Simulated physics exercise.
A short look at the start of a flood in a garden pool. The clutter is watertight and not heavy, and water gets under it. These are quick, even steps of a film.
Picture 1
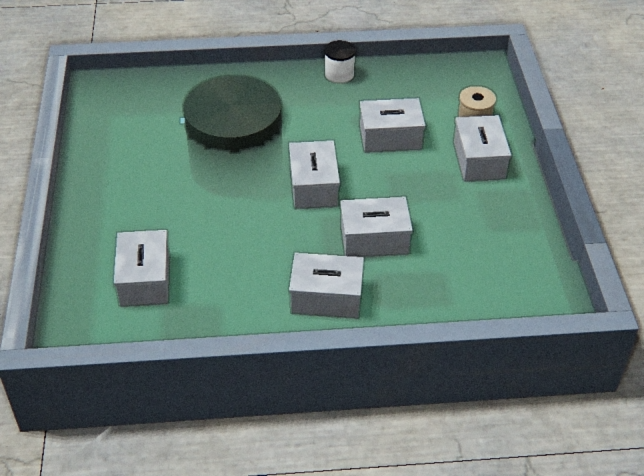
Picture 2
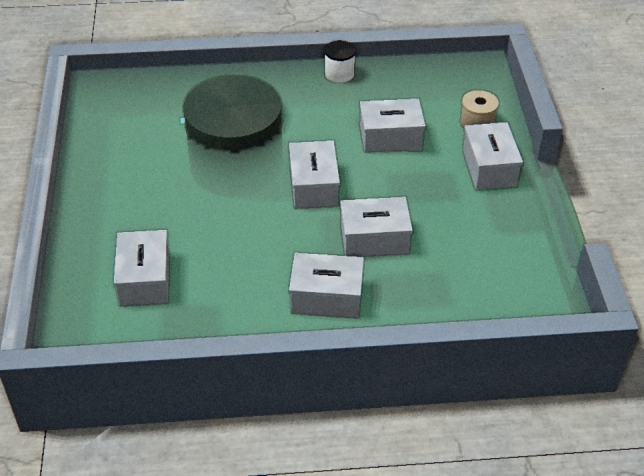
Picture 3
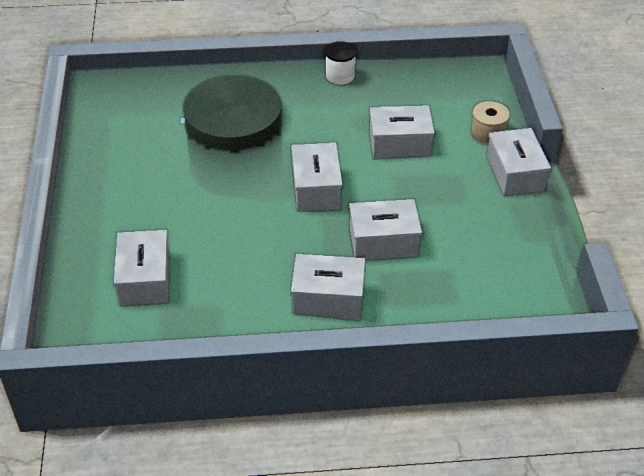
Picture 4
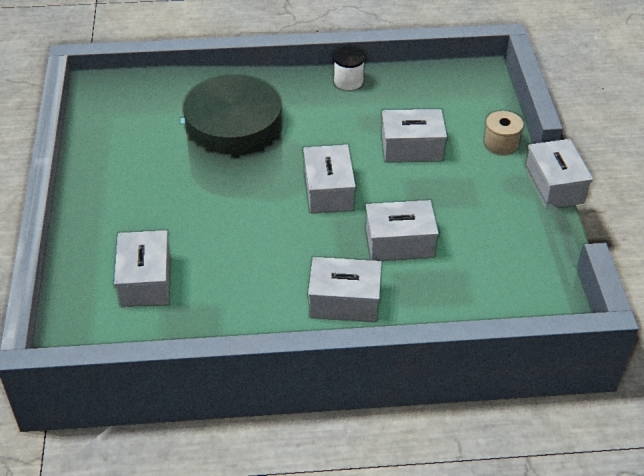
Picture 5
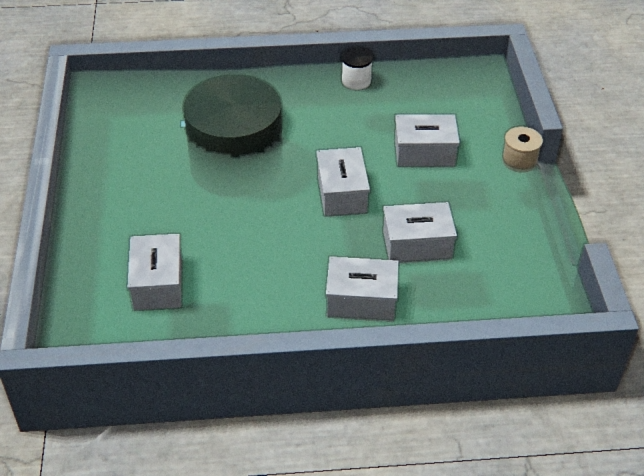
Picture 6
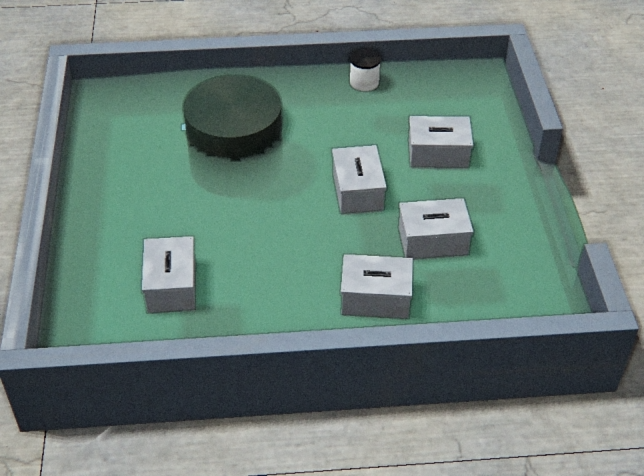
In a walled garden pool, a gap opened in the right side, and a pale box and then a tan spool slipped out through it, while the other pale boxes drifted slightly to the right.
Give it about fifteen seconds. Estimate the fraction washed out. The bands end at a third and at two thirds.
Share: Two thirds or more.
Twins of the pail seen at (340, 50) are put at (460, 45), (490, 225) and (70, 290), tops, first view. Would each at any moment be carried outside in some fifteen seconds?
One after the other: Yes, washed out, inside.
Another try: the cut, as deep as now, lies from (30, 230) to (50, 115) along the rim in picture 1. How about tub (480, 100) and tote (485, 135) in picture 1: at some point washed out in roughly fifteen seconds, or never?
As listed: Left behind, left behind.
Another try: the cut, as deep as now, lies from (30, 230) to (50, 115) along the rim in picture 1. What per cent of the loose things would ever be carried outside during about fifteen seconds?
Close to 20 %.
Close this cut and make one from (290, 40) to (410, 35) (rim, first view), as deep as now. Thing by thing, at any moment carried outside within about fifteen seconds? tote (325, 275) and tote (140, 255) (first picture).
In turn: Still in, still in.
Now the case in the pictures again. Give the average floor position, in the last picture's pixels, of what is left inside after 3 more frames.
Near (389, 243).
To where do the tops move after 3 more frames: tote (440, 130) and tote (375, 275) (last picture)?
Roughly at (488, 142) and (413, 274).
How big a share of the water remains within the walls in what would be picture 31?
I make it 56 per cent.
A moment on, 2 of 8 are out; 6 afloat.
Next, 4 of 8 are out; 4 afloat.
Later, 6 of 8 are out; 2 afloat.
In the end, 6 of 8 are out; 2 afloat.
